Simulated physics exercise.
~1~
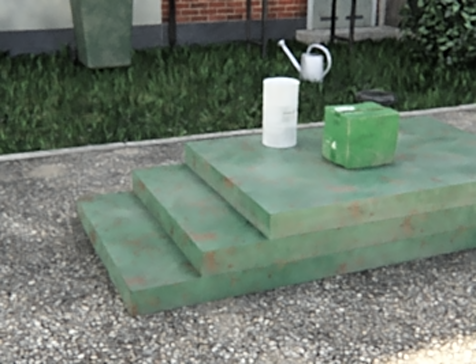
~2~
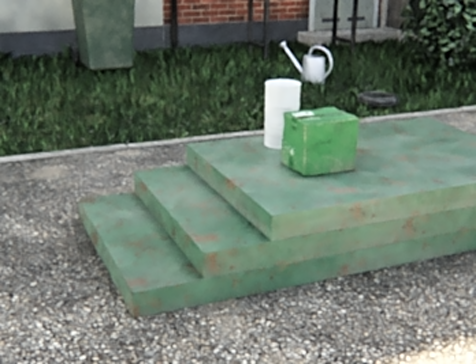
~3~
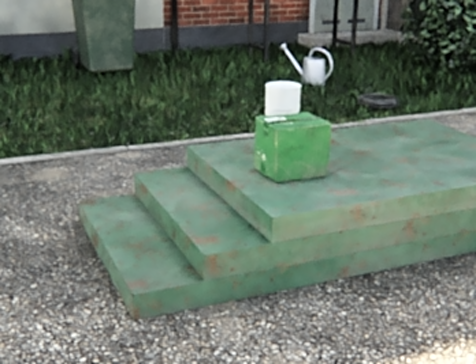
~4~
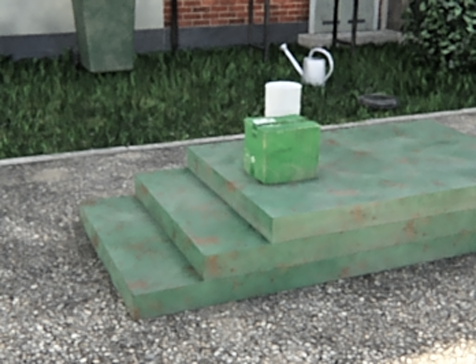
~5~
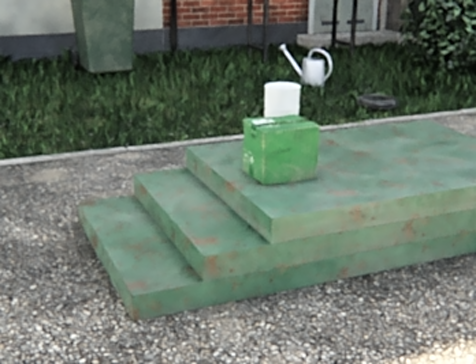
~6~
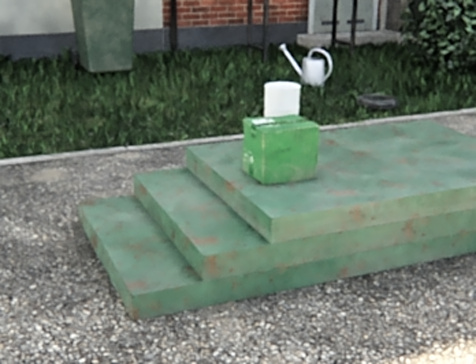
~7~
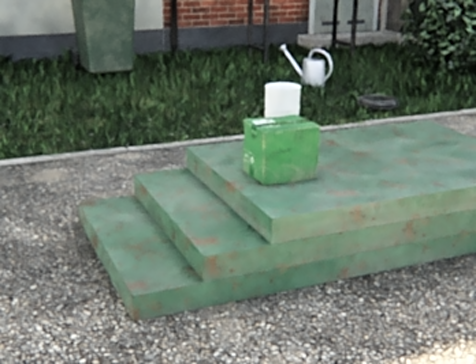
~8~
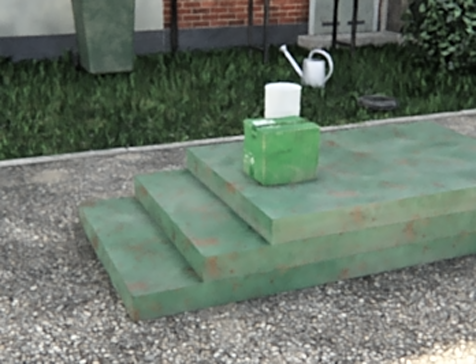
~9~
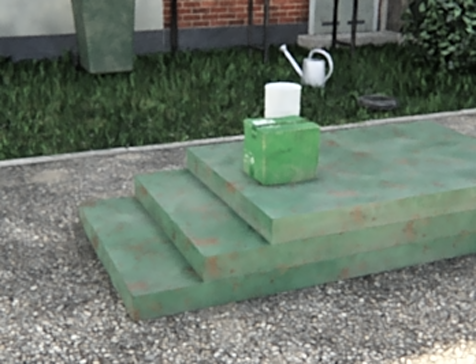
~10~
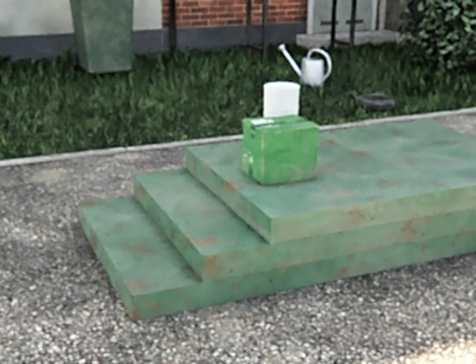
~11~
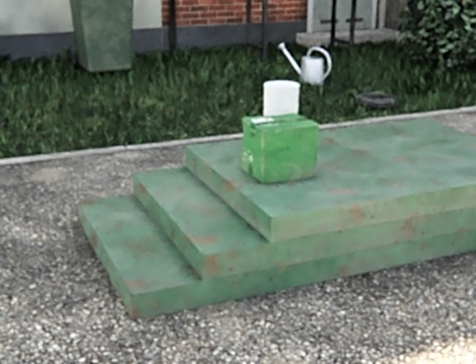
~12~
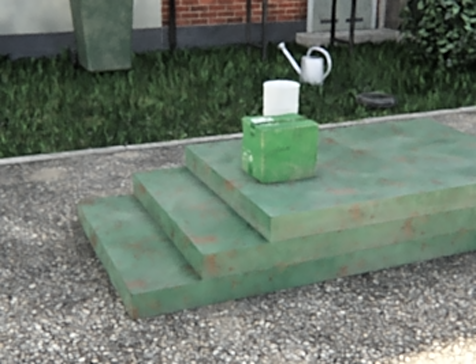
The clip shows a green box and a white canister on the top level of some mottled green steps outdoors, with a watering can behind. The box slides left until it sits in front of the canister, partly hiding it, and stays there on the landing.
